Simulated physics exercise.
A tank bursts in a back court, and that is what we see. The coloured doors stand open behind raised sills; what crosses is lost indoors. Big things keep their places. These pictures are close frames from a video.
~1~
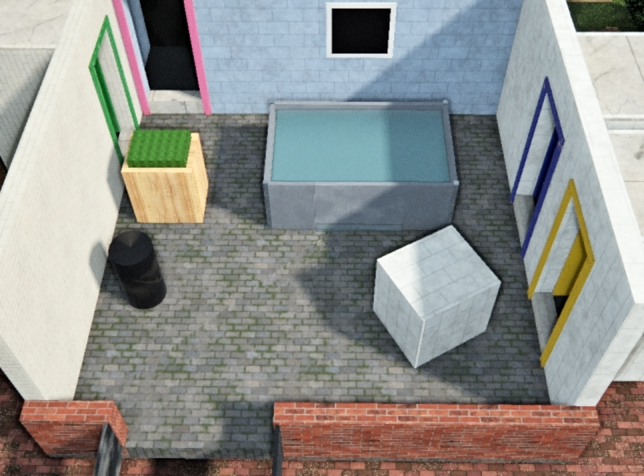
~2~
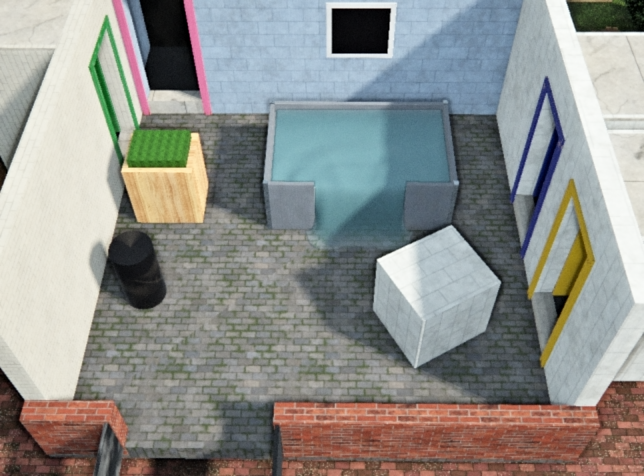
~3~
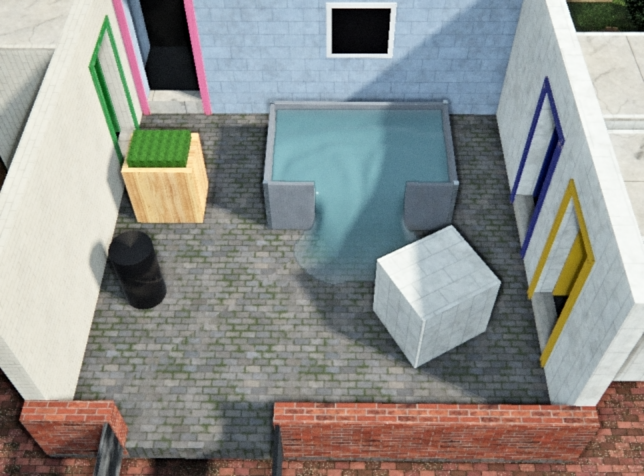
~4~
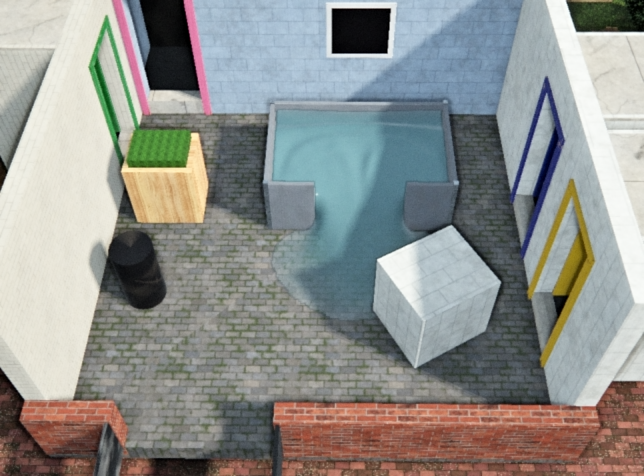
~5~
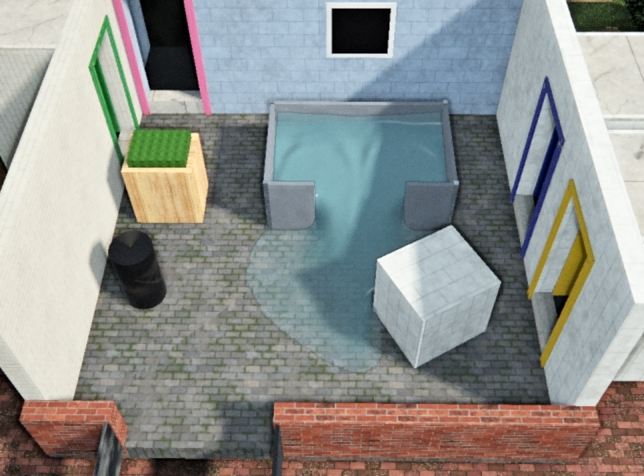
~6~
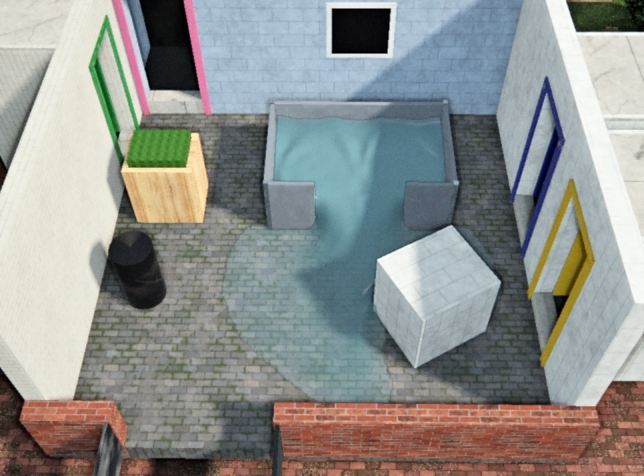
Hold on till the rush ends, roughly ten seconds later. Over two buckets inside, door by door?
Result: Green door: No more than two buckets. Blue door: No more than two buckets. Pink door: No more than two buckets. Yellow door: No more than two buckets.
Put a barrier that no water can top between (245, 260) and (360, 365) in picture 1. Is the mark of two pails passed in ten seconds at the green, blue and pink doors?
The green door door tops the mark, the blue door door tops the mark and the pink door door stays shy of it.
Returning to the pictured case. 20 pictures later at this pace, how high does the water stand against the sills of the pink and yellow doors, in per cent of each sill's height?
Roughly 0 % and 60 %, respectively.
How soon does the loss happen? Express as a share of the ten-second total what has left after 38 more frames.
Close to 75 per cent.
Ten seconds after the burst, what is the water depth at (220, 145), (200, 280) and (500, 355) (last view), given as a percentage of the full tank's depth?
The three come to some 8, 4 and 8 per cent respectively.
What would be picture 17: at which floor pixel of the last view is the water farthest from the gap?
Best guess: Near (68, 427).
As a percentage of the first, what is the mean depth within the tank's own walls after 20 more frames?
My figure is about 30 in a hundred.
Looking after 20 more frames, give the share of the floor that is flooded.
65 %, roughly.
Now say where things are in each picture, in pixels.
Still water in the water tank at (359, 145), in the first frame.
The front is at a hidden place, out from the gap at (359, 210), in the second frame.
The front is at a hidden place, out from the gap at (359, 214), in the third frame.
The front is at (338, 314), out from the gap at (359, 214), in the fourth frame.
Water pours out at (359, 215) and has run to (352, 367), in the fifth frame.
The front is at a hidden place, out from the gap at (359, 214), in the sixth frame.
A moment on, water covers 40 % of the floor; the green door not reached, the blue door wet at the sill, nothing in, the pink door not reached, the yellow door wet at the sill, nothing in.
Next, water covers 55 % of the floor; the green door not reached, the blue door under two buckets in, the pink door not reached, the yellow door wet at the sill, nothing in.
Then, water covers 65 % of the floor; the green door not reached, the blue door under two buckets in, the pink door not reached, the yellow door wet at the sill, nothing in.
Later, water covers 90 % of the floor; the green door wet at the sill, nothing in, the blue door under two buckets in, the pink door wet at the sill, nothing in, the yellow door wet at the sill, nothing in.
In the end, water covers 95 % of the floor; the green door wet at the sill, nothing in, the blue door under two buckets in, the pink door wet at the sill, nothing in, the yellow door wet at the sill, nothing in.
